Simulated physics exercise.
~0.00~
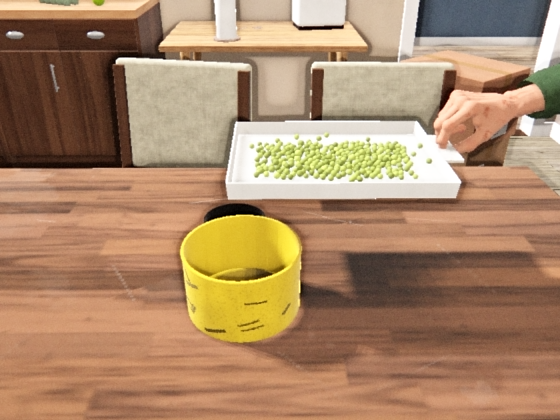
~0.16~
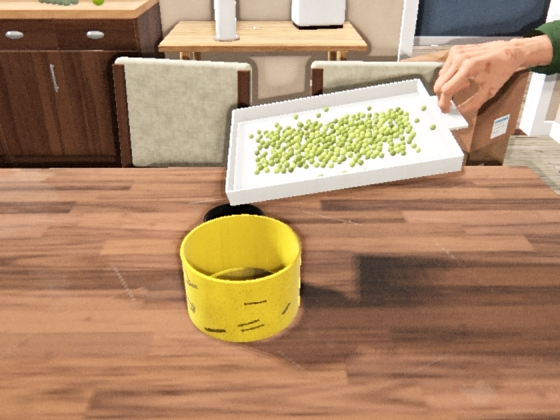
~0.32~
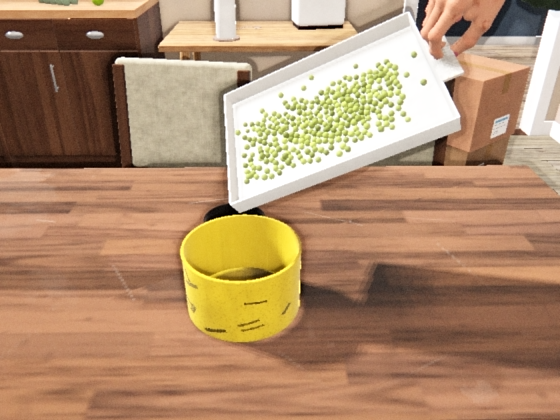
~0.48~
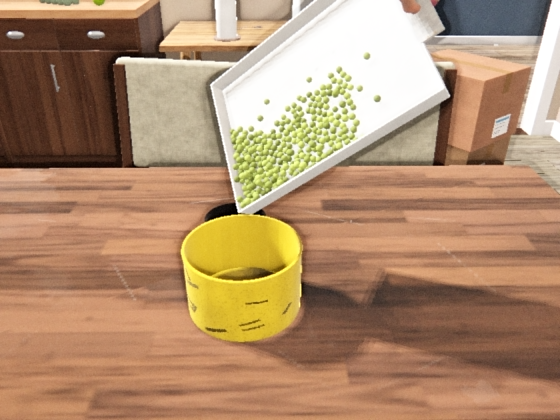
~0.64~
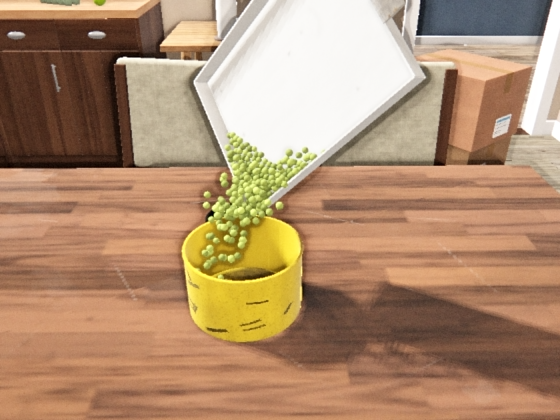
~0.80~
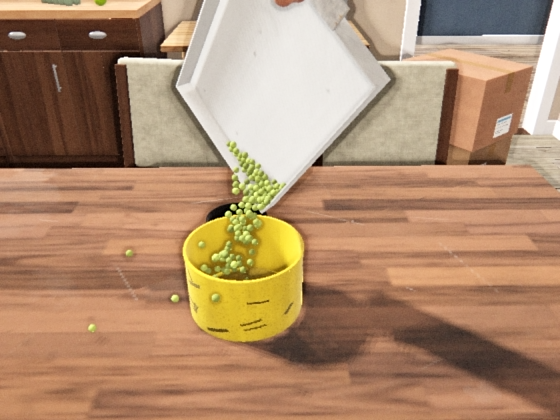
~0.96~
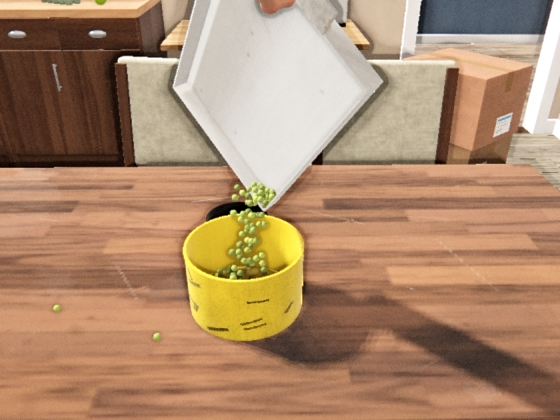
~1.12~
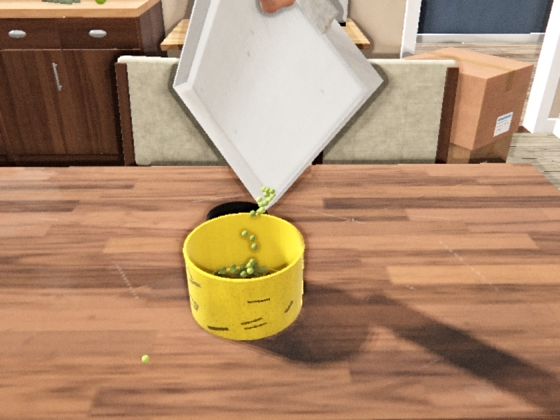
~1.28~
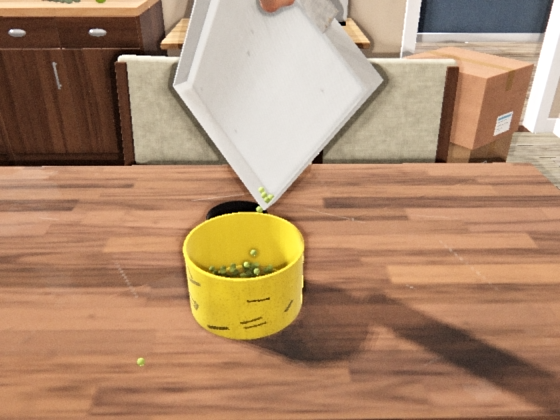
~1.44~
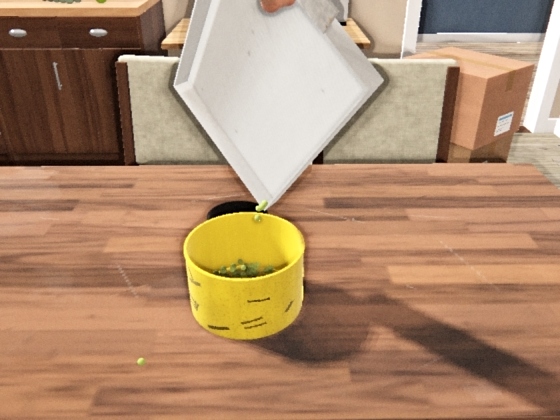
A hand tips a white tray, pouring green peas into a yellow pot, spilling a few.
